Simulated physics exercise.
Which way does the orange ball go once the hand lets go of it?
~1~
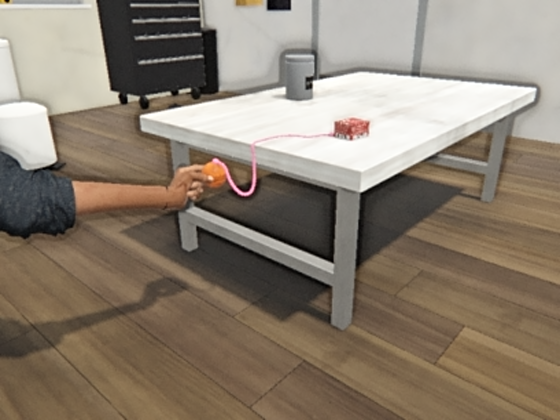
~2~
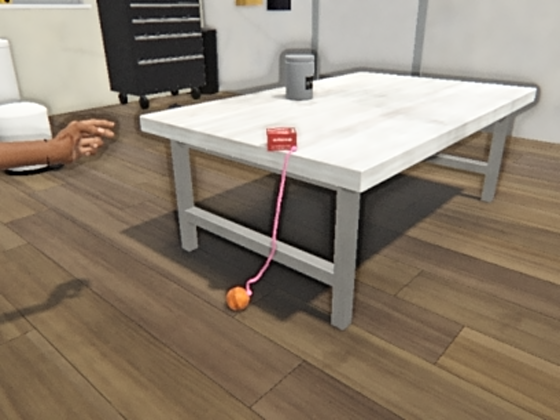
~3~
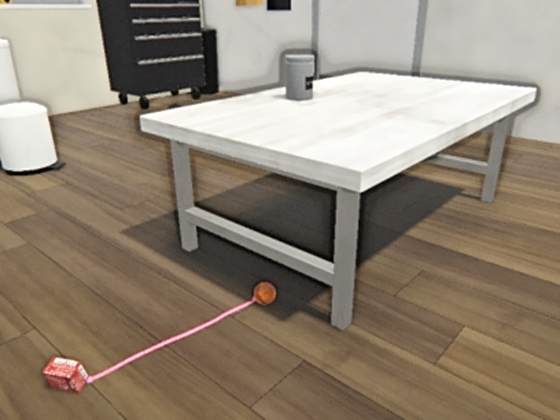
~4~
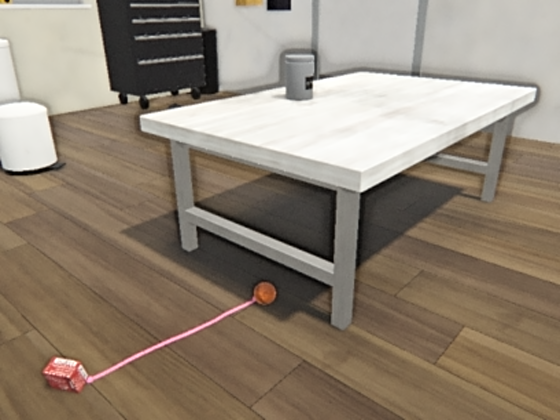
The orange ball moves down, dropping beside the table to the wooden floor.
Orange ball released by a hand beside a white table, dropping and dragging a string-tied red box down to the wooden floor.
